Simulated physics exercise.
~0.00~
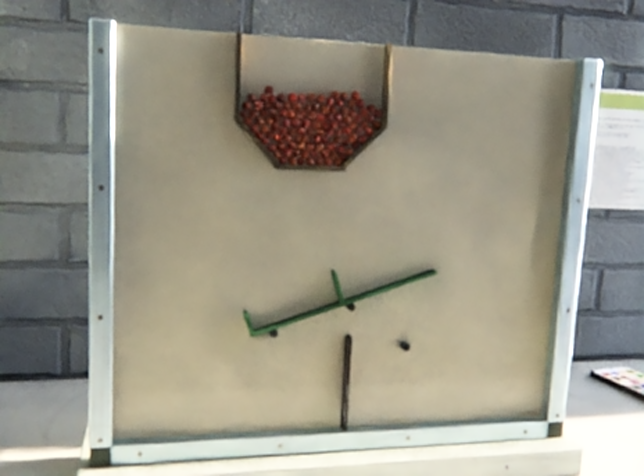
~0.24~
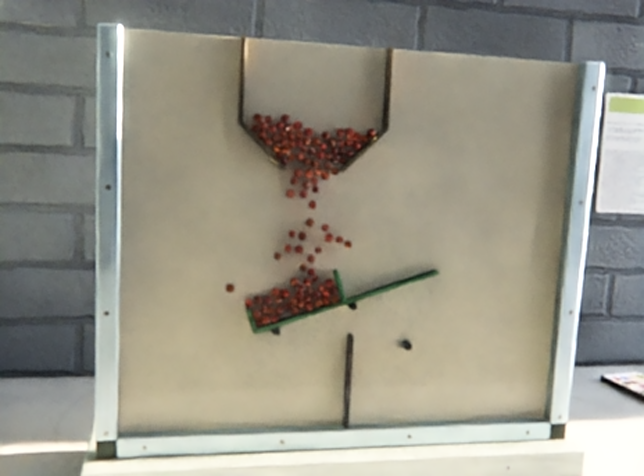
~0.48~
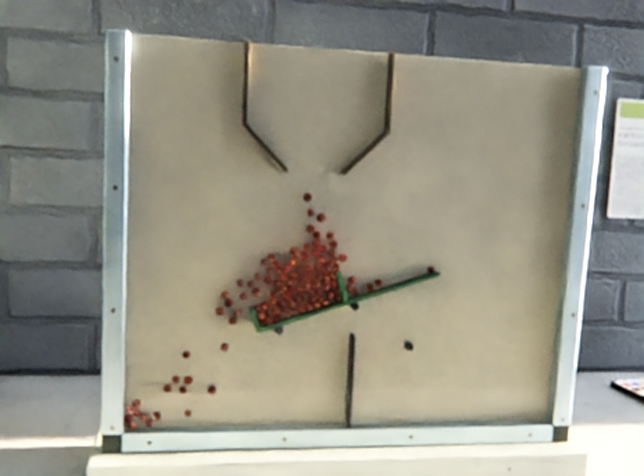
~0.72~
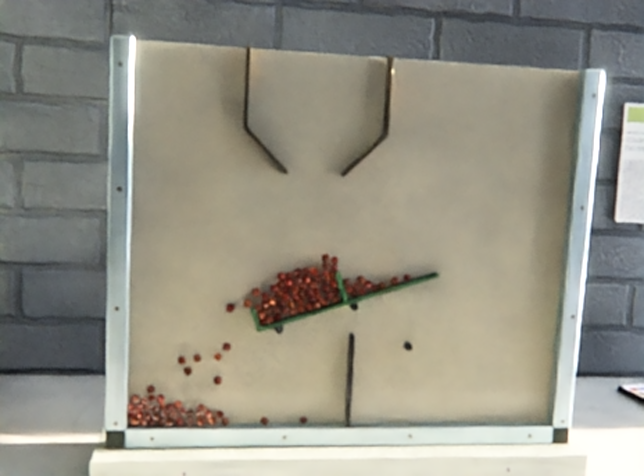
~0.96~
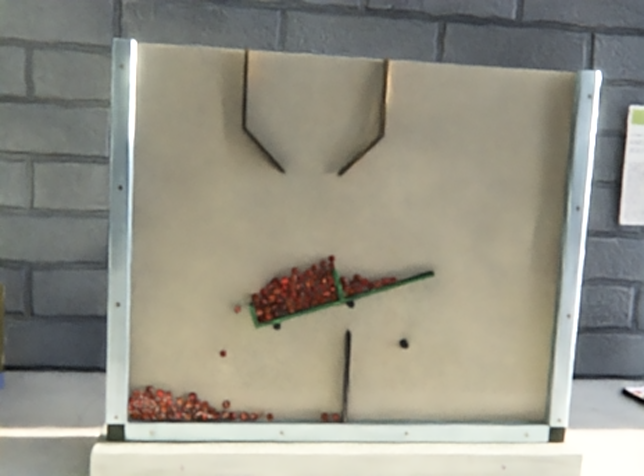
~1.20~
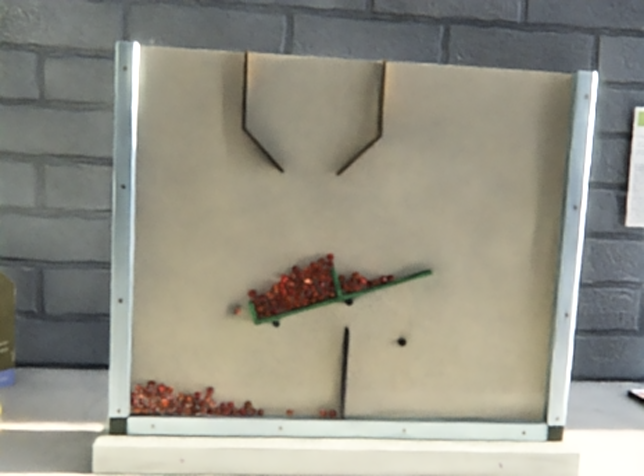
Reddish wooden beads sit packed in a hopper at the top of a see-through case, above a green tray tilted down to the left. They pour out through the opening and pile up in the left part of the tray, against its upright divider. As the hopper empties, the heap spills over the left end, and some beads land past the divider. The spilled beads drop to the floor and gather in the left corner, a few rolling toward the central wall. Finally the tray, still tilted left, holds the bulk, part of the load lies in the left bin, and the right bin looks empty.
